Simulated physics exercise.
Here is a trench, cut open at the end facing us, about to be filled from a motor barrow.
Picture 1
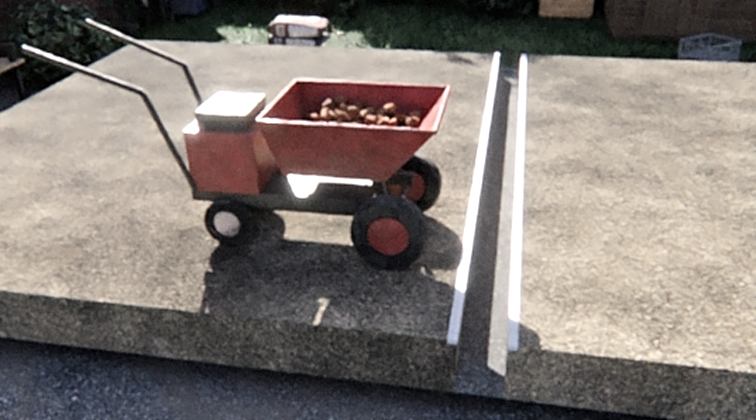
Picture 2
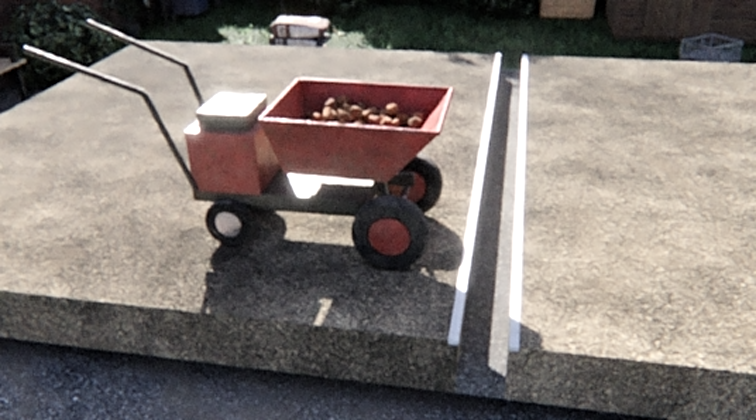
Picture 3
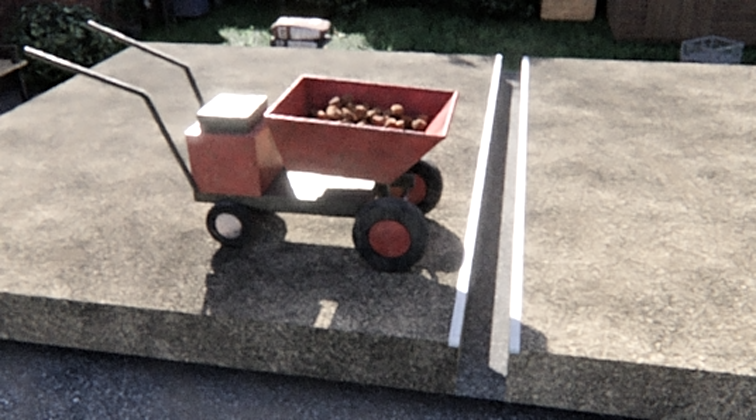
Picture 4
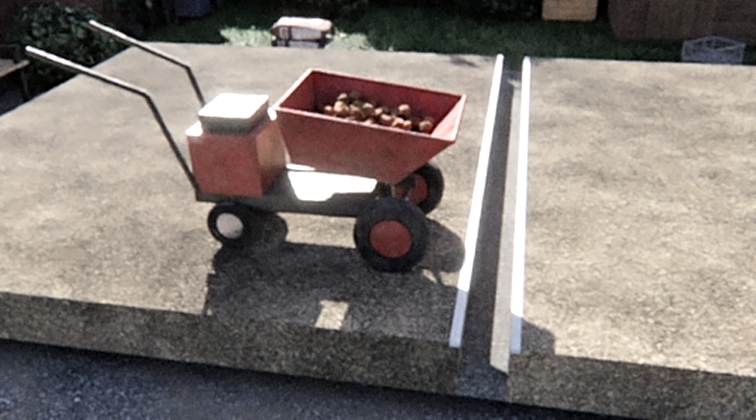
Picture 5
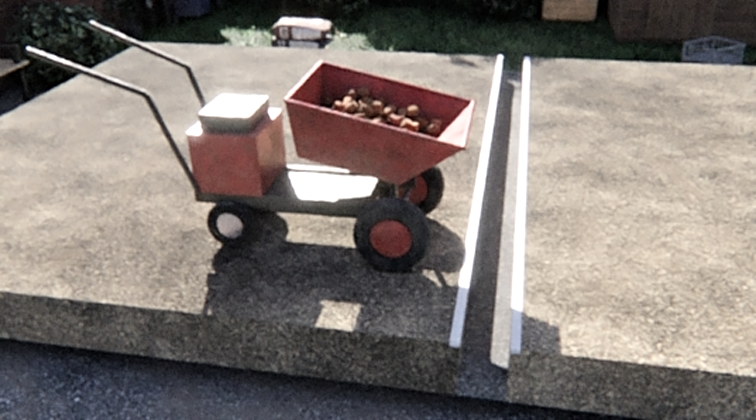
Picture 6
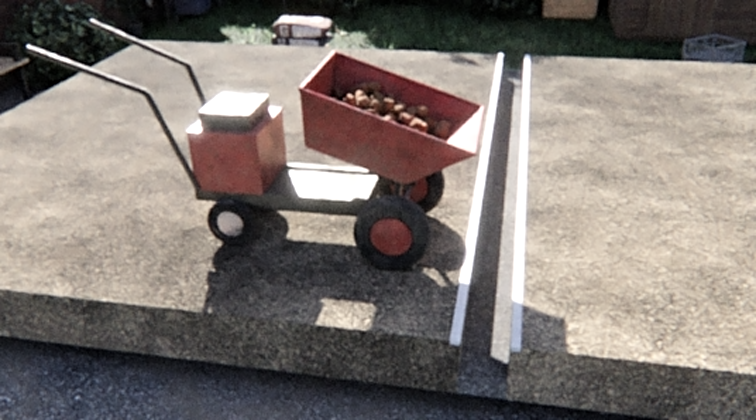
The red skip of a motor barrow tilts toward the trench, carrying brown clods.
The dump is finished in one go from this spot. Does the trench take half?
In the trench: Less than half.
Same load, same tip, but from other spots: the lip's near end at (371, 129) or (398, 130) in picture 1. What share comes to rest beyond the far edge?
The first gives 0 %, the second 30 %.
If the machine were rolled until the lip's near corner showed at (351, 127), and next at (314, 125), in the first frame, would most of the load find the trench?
First most of it, then below a half.
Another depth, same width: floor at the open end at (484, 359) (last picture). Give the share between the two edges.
Near 0 %.
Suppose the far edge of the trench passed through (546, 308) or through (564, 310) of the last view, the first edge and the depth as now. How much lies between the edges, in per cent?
Roughly 60 per cent, and 90 per cent.
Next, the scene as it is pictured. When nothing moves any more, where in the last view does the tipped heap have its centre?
Around (561, 243).
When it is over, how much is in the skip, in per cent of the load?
Roughly 20 in a hundred.
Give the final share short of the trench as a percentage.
About 0 per cent.
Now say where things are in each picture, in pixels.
The first picture shows lip of the skip at (435, 132), level; top of the load at (342, 118), clay clods; first edge of the trench at (459, 299); far edge at (514, 304), the trench under half as wide as the skip, and about as deep as wide.
The second picture shows lip of the skip at (438, 134), level; top of the load at (344, 118).
The third picture shows lip of the skip at (444, 138), tipped barely; top of the load at (349, 118).
The fourth picture shows lip of the skip at (453, 142), tipped a little; top of the load at (343, 113).
The fifth picture shows lip of the skip at (463, 148), tipped a little; top of the load at (352, 109).
The sixth picture shows lip of the skip at (474, 155), tipped clearly; top of the load at (349, 101); first edge of the trench at (462, 300); far edge at (517, 305).
Soon after the last picture, skip tipped steeply; all in the skip.
A little later, skip tipped steeply; most in the skip; a small part beyond it; a stray few falling.
Later still, skip tipped right over; about a quarter in the skip; a stray few in or heaped over the trench; most beyond it.
At rest, skip tipped right over; about a quarter in the skip; a stray few in or heaped over the trench; most beyond it.
